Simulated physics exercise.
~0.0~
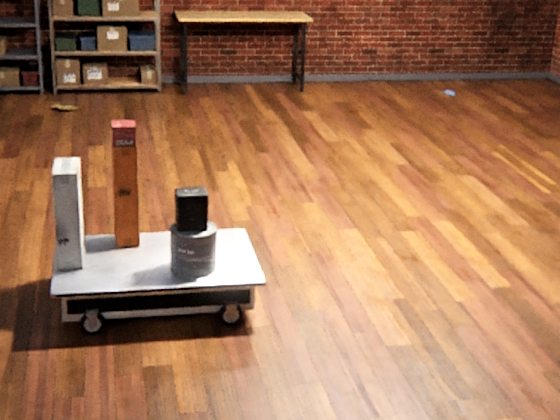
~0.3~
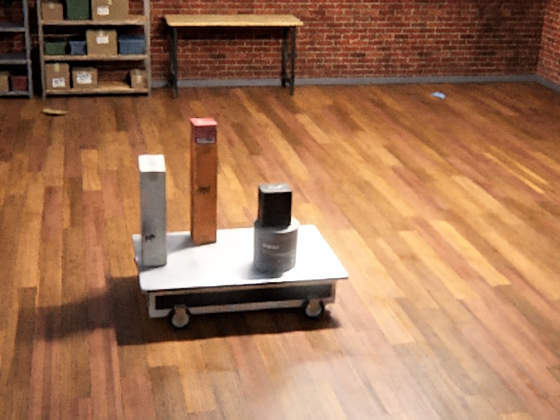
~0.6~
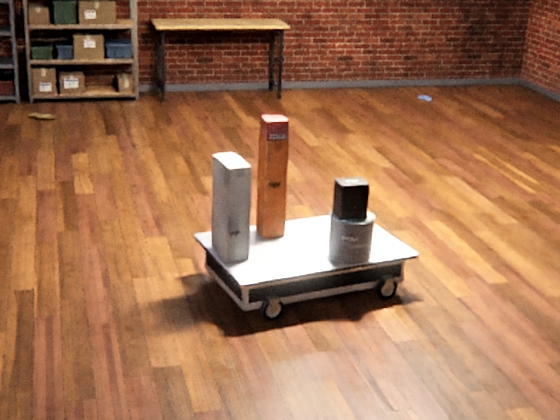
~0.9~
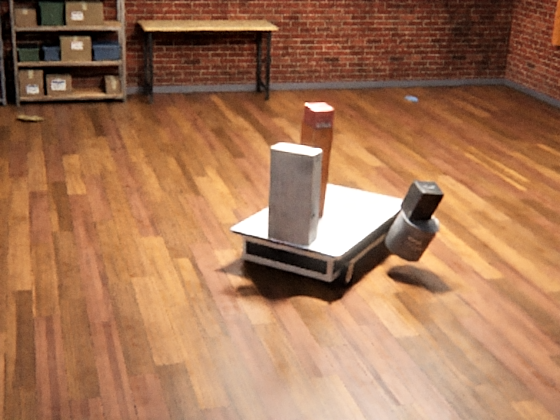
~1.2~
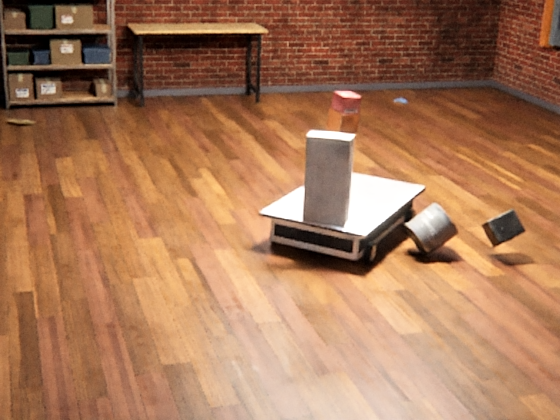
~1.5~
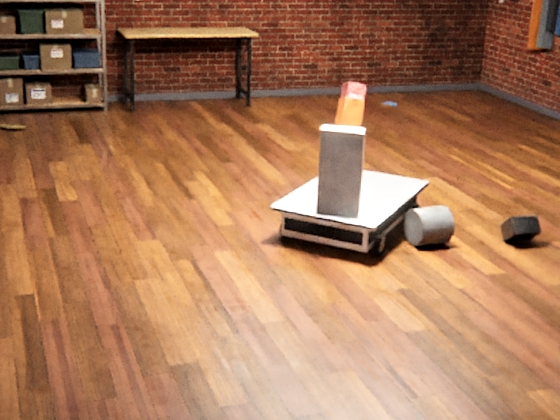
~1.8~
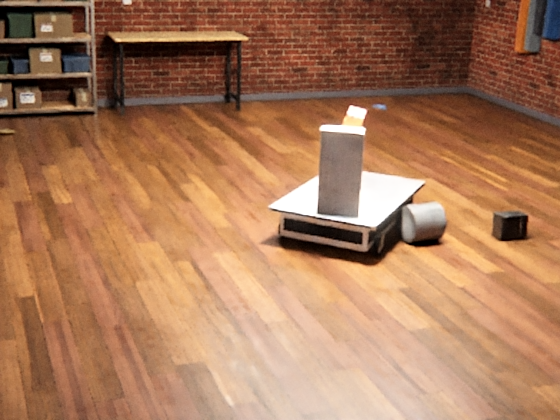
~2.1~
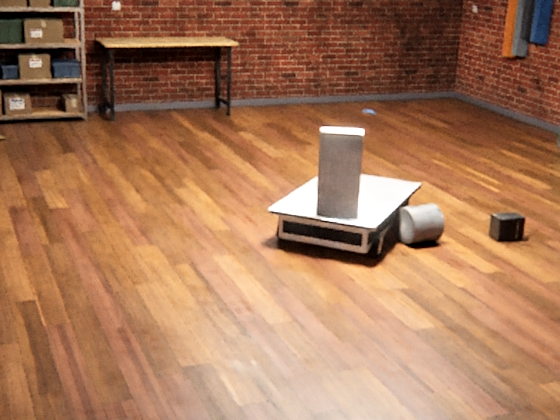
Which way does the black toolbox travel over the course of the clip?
The black toolbox moves to the right, first riding on the cart and then tumbling off it onto the floor.
